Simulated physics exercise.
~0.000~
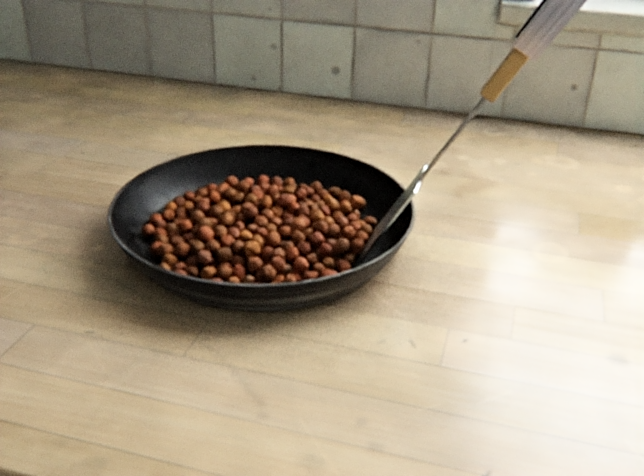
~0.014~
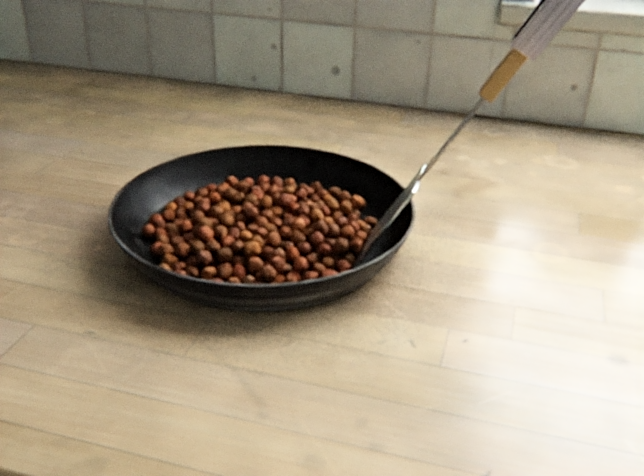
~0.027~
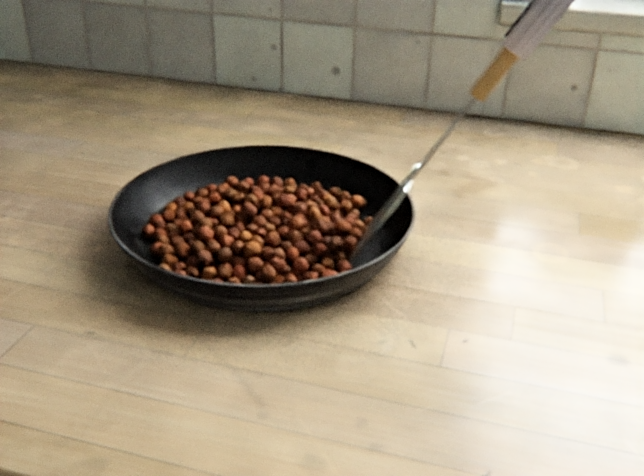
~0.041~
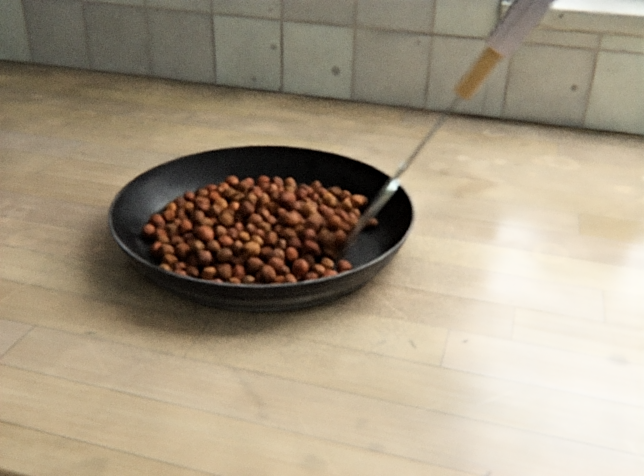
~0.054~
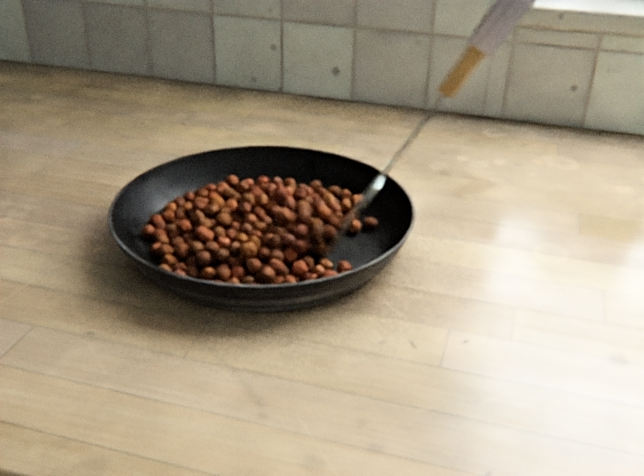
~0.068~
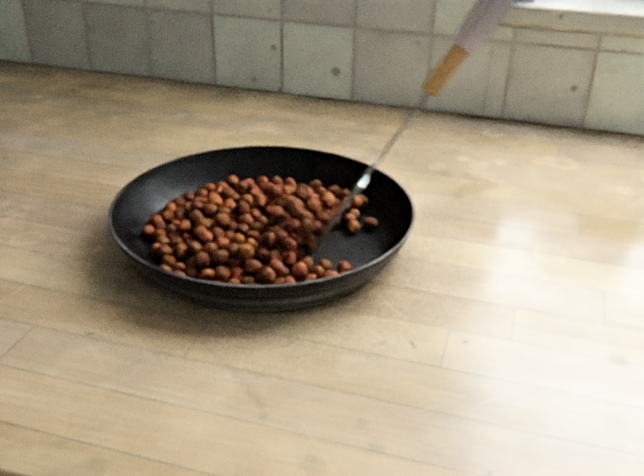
On a pale wooden counter beside a tiled wall, a black frying pan holds a heap of hazelnuts, with a turner resting at its right side. The turner barely moves at first, then sweeps left through the nuts, pushing some together and leaving a few behind it near the bared right side.
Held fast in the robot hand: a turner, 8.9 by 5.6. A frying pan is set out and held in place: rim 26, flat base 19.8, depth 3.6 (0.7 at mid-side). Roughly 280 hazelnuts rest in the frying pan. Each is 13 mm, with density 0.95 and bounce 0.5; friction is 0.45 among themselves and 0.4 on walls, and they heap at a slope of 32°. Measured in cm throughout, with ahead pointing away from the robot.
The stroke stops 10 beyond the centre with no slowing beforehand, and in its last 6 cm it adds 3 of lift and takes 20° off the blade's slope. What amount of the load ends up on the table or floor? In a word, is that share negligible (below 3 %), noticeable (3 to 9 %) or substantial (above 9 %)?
In a word, substantial.
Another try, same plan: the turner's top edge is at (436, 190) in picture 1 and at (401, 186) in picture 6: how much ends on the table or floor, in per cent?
It comes to something like 5 %, give or take.
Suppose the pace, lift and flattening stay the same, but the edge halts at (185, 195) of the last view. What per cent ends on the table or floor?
5 %.
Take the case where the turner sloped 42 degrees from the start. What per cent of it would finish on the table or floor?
That would leave close to 10 per cent on the table or floor.
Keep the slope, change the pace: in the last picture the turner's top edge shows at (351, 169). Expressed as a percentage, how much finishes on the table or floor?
20 %.
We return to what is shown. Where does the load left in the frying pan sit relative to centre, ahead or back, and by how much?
It sits near 3.0 centimetres ahead of centre.
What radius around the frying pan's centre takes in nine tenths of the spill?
The distance is roughly 50 cm.
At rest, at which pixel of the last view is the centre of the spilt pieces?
At about (18, 191) in the last picture.
By 0.13 s, sloping 60°, highest piece 5 above the table; 276 in the frying pan.
By 0.19 s, sloping 55°, highest piece 6 above the table; 276 in the frying pan.
By 0.41 s, sloping 40°, highest piece 17 above the table; 233 in the frying pan, 36 on the table or floor, 7 on the blade or in flight.
By 1.46 s, sloping 40°, highest piece 3 above the table; 233 in the frying pan, 43 on the table or floor.
Final count, 233 in the frying pan, 43 on the table or floor. That is 16 % on the table or floor.
